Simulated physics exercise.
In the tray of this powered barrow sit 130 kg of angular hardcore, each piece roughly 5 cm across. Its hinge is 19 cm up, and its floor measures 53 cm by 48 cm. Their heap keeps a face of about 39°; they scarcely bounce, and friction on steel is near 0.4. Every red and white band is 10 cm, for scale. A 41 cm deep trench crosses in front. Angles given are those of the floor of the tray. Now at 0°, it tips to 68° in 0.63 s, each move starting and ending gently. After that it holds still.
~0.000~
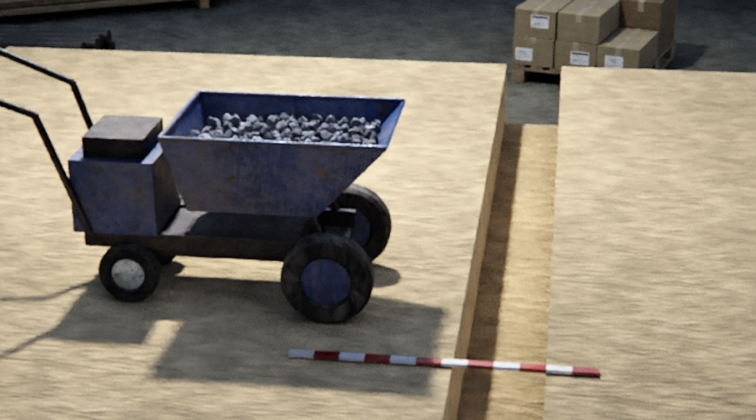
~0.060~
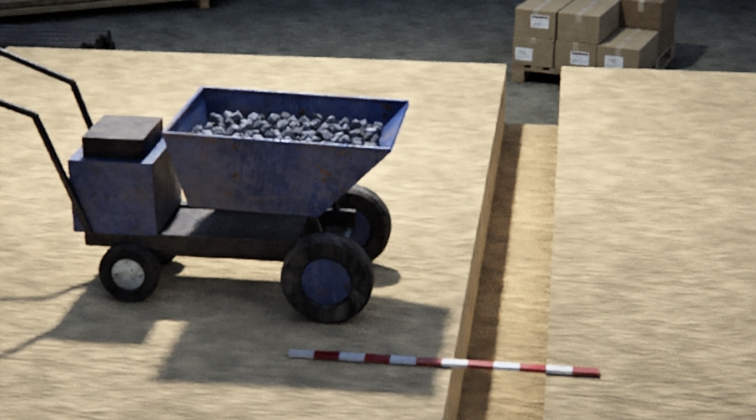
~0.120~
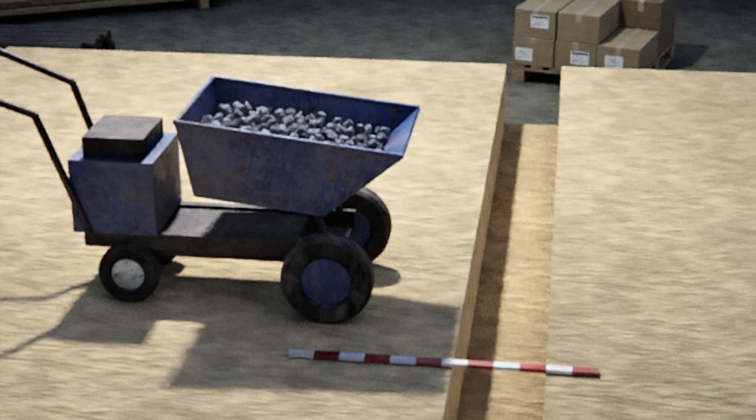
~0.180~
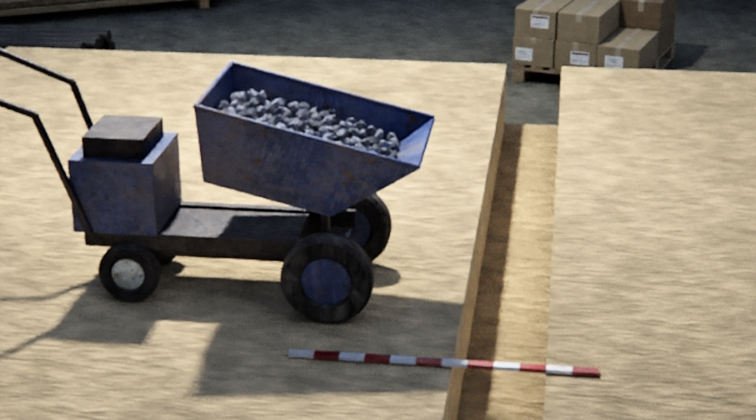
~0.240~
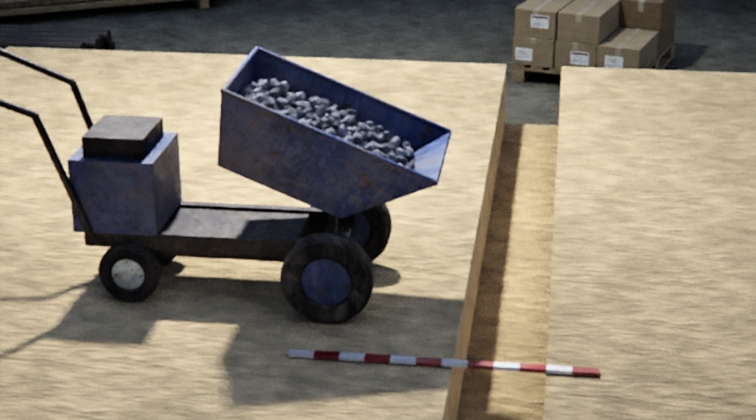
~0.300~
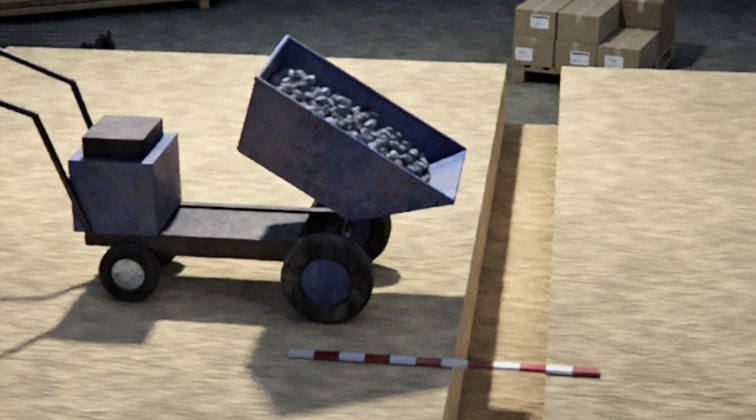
On a pale, sandy-coloured surface beside a narrow trench, a small blue powered barrow stood still while its tray of grey stones tilted steadily up toward the right, its back end rising high.
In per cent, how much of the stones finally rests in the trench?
Roughly 69 per cent of them.
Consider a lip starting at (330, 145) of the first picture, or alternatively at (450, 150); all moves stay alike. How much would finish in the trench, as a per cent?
First spot about 85, second spot about 20 per cent.
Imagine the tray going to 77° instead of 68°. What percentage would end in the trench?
Near 75 per cent then.
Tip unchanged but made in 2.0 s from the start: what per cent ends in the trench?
That would give about 85 percent.
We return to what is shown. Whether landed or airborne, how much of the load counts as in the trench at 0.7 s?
By that moment, roughly 15 per cent of the load.
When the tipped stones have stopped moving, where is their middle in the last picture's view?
Middle at around (527, 361), I'd say.
After 0.5 s the floor is at 57°; 100 % in the tray; the foremost stones are at (462, 228).
After 0.7 s the floor is at 68°; 83 % in the tray, 16 % in the trench, 1 % past the trench; the foremost stones are at (559, 298).
After 1.1 s the floor is at 68°; 30 % in the tray, 41 % in the trench, 29 % past the trench; the foremost stones are at (720, 295).
After 3.0 s the floor is at 68°; 3 % in the tray, 69 % in the trench, 29 % past the trench; the foremost stones are past the picture's edge.
